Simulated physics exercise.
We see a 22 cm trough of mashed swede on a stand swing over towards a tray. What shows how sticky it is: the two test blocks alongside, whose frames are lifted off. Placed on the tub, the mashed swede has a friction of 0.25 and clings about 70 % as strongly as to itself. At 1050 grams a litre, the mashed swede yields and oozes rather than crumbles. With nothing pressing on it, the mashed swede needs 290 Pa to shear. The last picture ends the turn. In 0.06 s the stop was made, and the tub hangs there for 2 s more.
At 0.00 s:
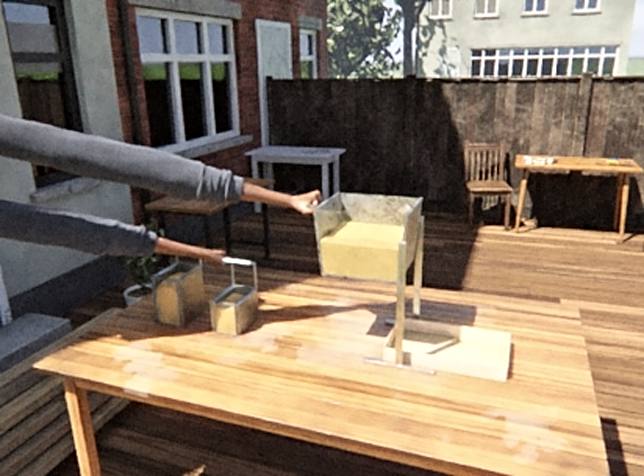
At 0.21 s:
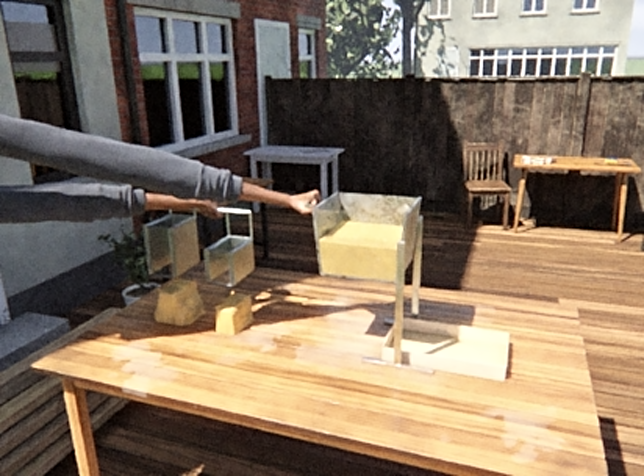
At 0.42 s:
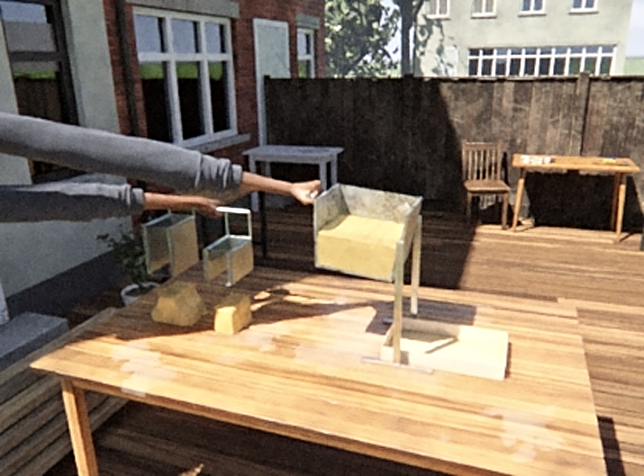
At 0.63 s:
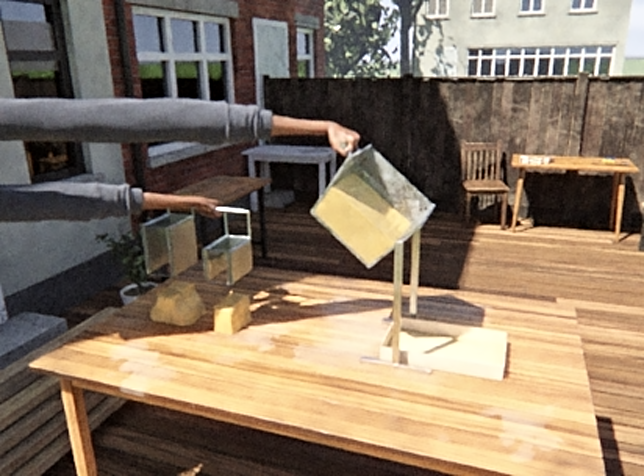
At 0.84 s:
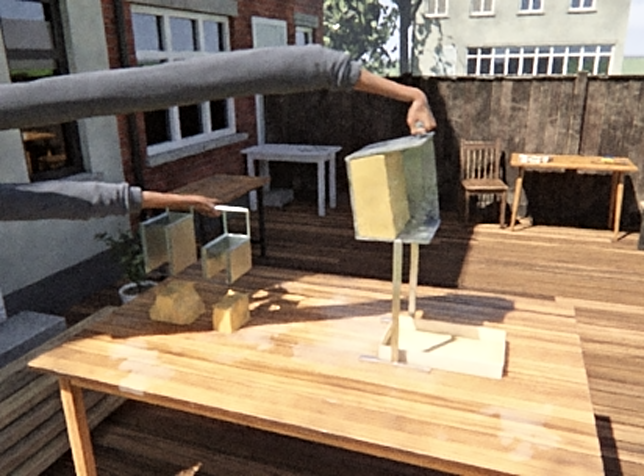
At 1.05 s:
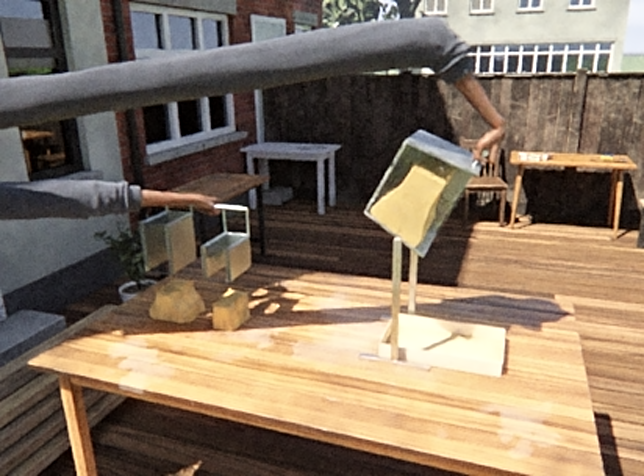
The footage shows a person lifting open casings off two yellowish blocks on a wooden table, which slump slightly, then swinging a glass-sided trough of yellow mash on a stand steeply over to the right, the mash shifting inside.
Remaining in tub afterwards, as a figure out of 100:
Near 0 %.
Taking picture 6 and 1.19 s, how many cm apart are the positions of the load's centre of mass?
Something like 16 cm, I'd say.
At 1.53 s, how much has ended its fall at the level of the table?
I reckon around 100 % of it.
By 1.19 s, the tub is at 118 degrees and holds 37 %.
By 1.36 s, the tub is at 118 degrees and holds 0 %.
By 1.53 s, the tub is at 118 degrees and holds 0 %.
By 1.70 s, the tub is at 118 degrees and holds 0 %.
By 3.05 s, at the end, the tub is at 118 degrees and holds 0 %.
